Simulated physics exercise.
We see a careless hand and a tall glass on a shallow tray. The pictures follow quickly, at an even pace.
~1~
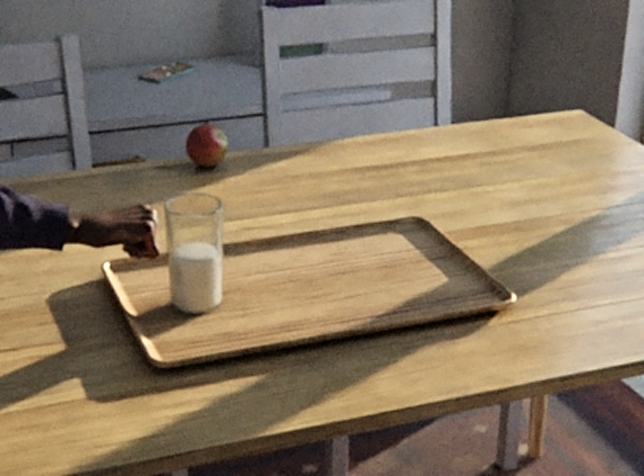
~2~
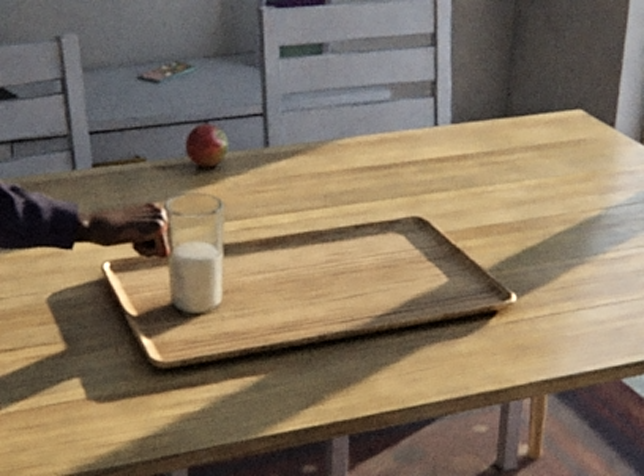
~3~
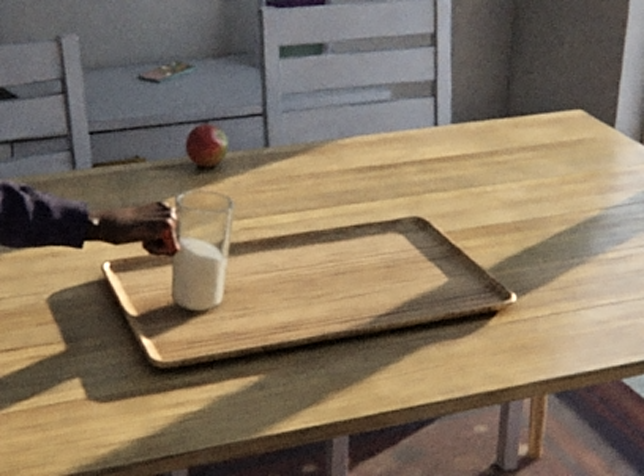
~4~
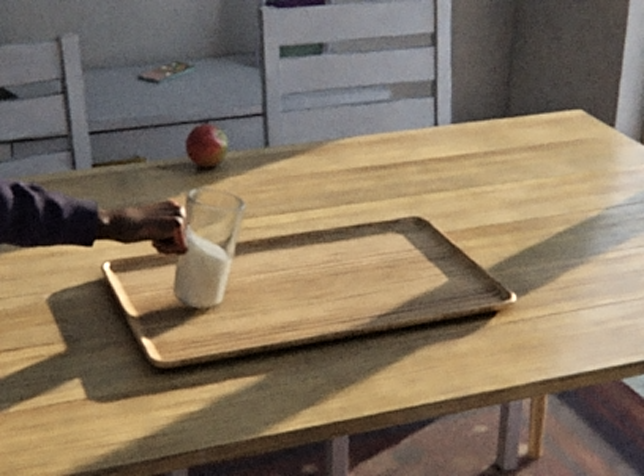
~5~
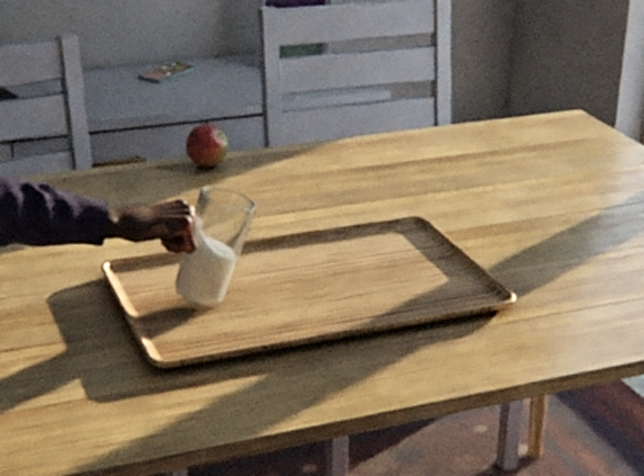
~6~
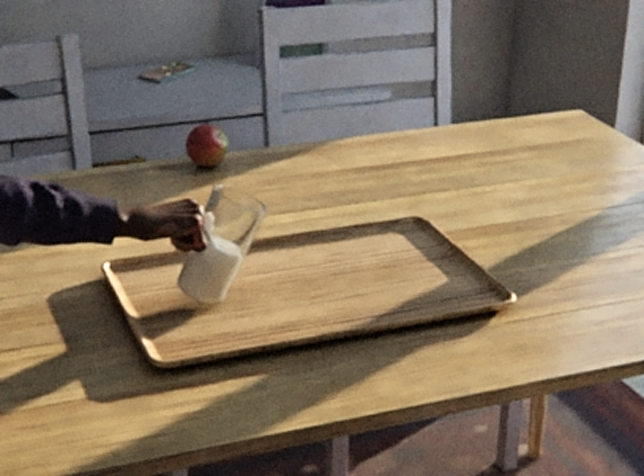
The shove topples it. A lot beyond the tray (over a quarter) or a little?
As it turns out, more than a quarter leaves the tray.
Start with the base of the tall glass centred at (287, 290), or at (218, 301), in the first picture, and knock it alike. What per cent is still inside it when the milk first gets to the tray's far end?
The first gives 85 %, the second 50 %.
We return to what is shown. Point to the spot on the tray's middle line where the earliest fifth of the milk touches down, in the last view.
Around (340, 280).
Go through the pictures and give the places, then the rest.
In the first frame, it leans 0°; its right rim is at (220, 203); the milk meets the walls at (171, 253) and (217, 246); the tray's far rim is at (467, 256); the tray is clear ahead.
In the second frame, it leans 0°; its right rim is at (220, 203); the milk meets the walls at (171, 253) and (216, 246).
In the third frame, it leans 6°; its right rim is at (231, 202); the milk meets the walls at (177, 239) and (219, 246).
In the fourth frame, it leans 12°; its right rim is at (242, 203); the milk meets the walls at (186, 227) and (226, 250).
In the fifth frame, it leans 18°; its right rim is at (253, 204); the milk meets the walls at (188, 245) and (234, 248).
In the sixth frame, it leans 25°; its right rim is at (263, 207); the milk meets the walls at (193, 248) and (241, 245).
A moment on, the tall glass is falling and 100 per cent is in the glass, 0 on the tray and 0 above or beyond its rim.
Next, the tall glass lies on its side and 79 per cent is in the glass, 10 on the tray and 11 above or beyond its rim.
Then the tall glass lies on its side and 40 per cent is in the glass, 53 on the tray and 8 above or beyond its rim.
Later the tall glass lies on its side and 21 per cent is in the glass, 42 on the tray and 36 above or beyond its rim.
At rest 59 per cent is held by tray and glass, 41 is off the tray.
